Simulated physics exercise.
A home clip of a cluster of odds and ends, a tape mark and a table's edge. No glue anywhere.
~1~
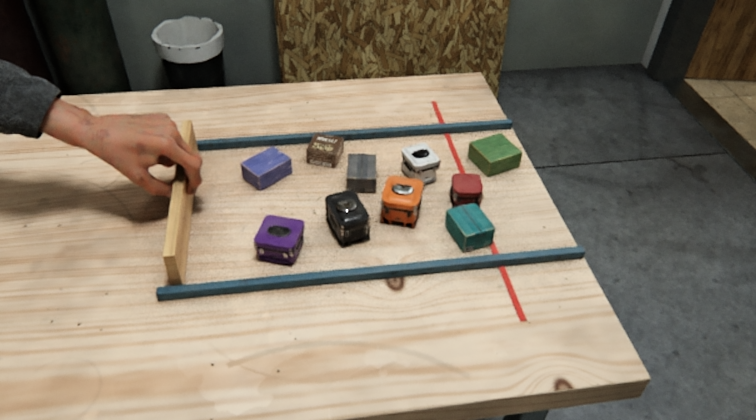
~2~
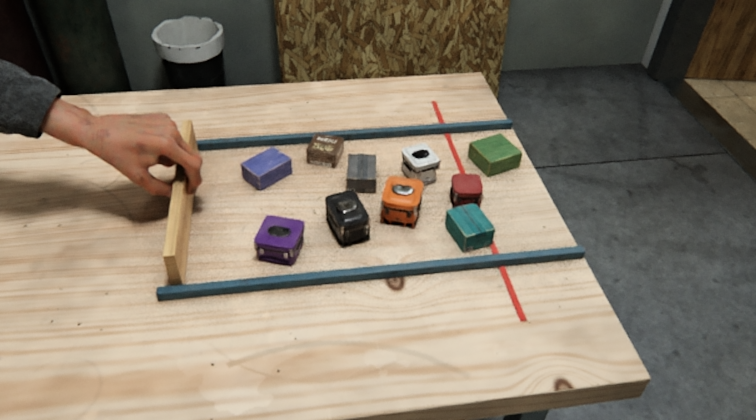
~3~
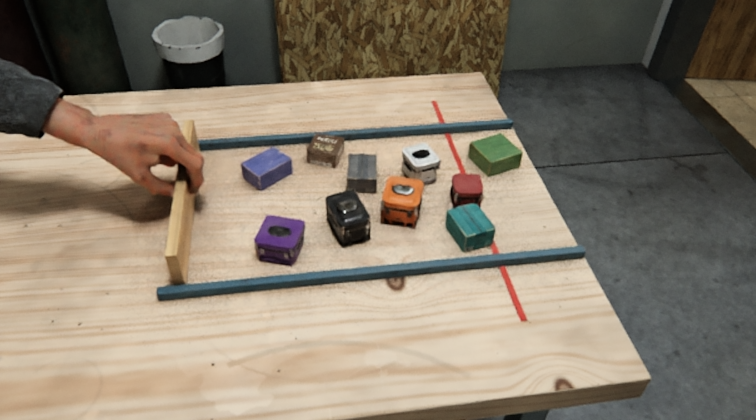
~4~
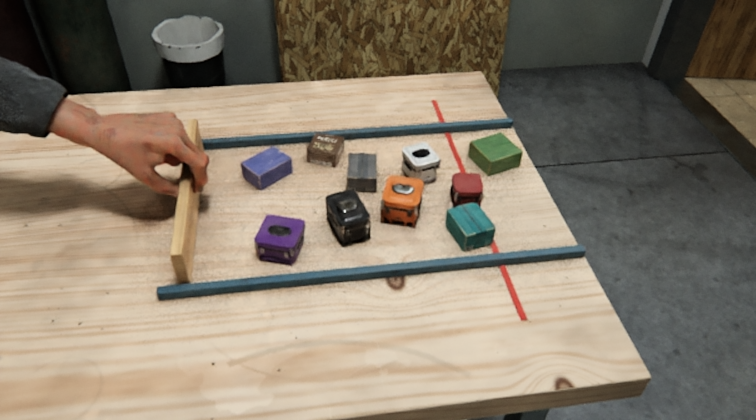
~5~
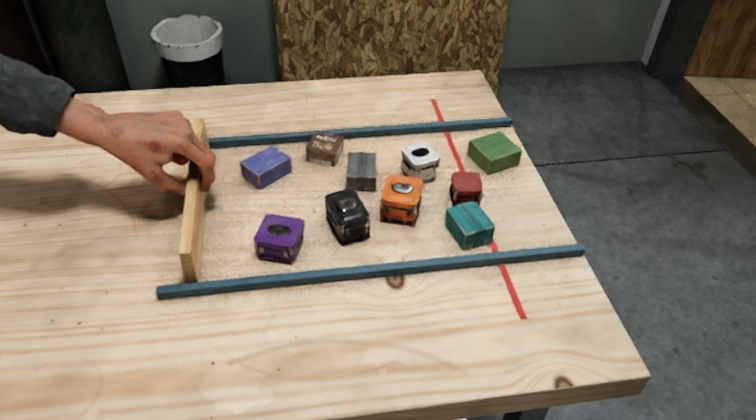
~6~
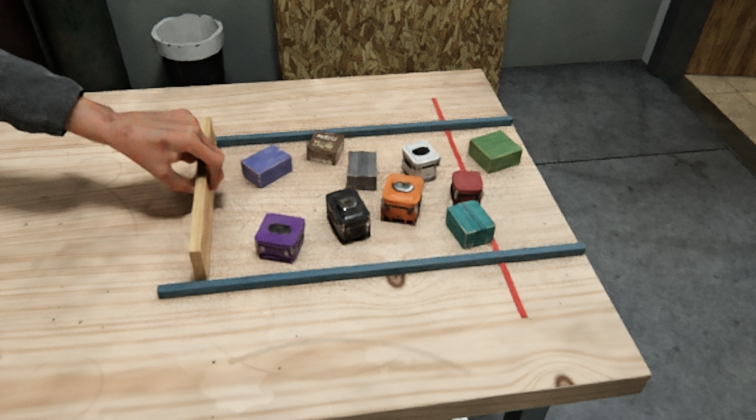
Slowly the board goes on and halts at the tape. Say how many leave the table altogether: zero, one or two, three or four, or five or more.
As it turns out, the number that fall off is one or two.
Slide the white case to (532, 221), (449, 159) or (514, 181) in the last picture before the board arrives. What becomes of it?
In turn it goes over; stays on; drops off.
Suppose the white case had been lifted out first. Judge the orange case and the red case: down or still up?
The orange case is kept, the red case comes down.
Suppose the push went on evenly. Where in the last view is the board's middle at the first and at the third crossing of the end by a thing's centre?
First at (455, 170), next at (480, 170).
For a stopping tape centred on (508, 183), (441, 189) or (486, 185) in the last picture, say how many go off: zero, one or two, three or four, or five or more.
Taking them in turn, 5 or more; zero; three or four.
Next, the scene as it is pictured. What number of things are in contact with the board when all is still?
In contact: 3.
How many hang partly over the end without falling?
2 of them.
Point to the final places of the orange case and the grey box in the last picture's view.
About (537, 173), and the other about (491, 181).
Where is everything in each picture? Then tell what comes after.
In the first picture, green block (494, 155); red case (466, 192); turquoise box (469, 227); board (183, 196); tape (470, 189).
In the second picture, red case (466, 192); board (183, 196).
In the third picture, turquoise box (470, 227); white case (420, 164).
In the fourth picture, green block (495, 154); purple case (281, 240).
In the fifth picture, red case (466, 190); orange case (402, 199).
In the sixth picture, green block (495, 151); red case (467, 189); turquoise box (470, 224); board (205, 192); tape (470, 186).
Soon after, none off yet; green block at rest near (495, 151); red case at rest near (467, 189); turquoise box at rest near (470, 224).
Then, none off yet; green block at rest near (495, 151); red case moved about its own width near (495, 177); turquoise box moved about its own width near (497, 222).
At rest, the number that fall off is one or two; fallen, red case.
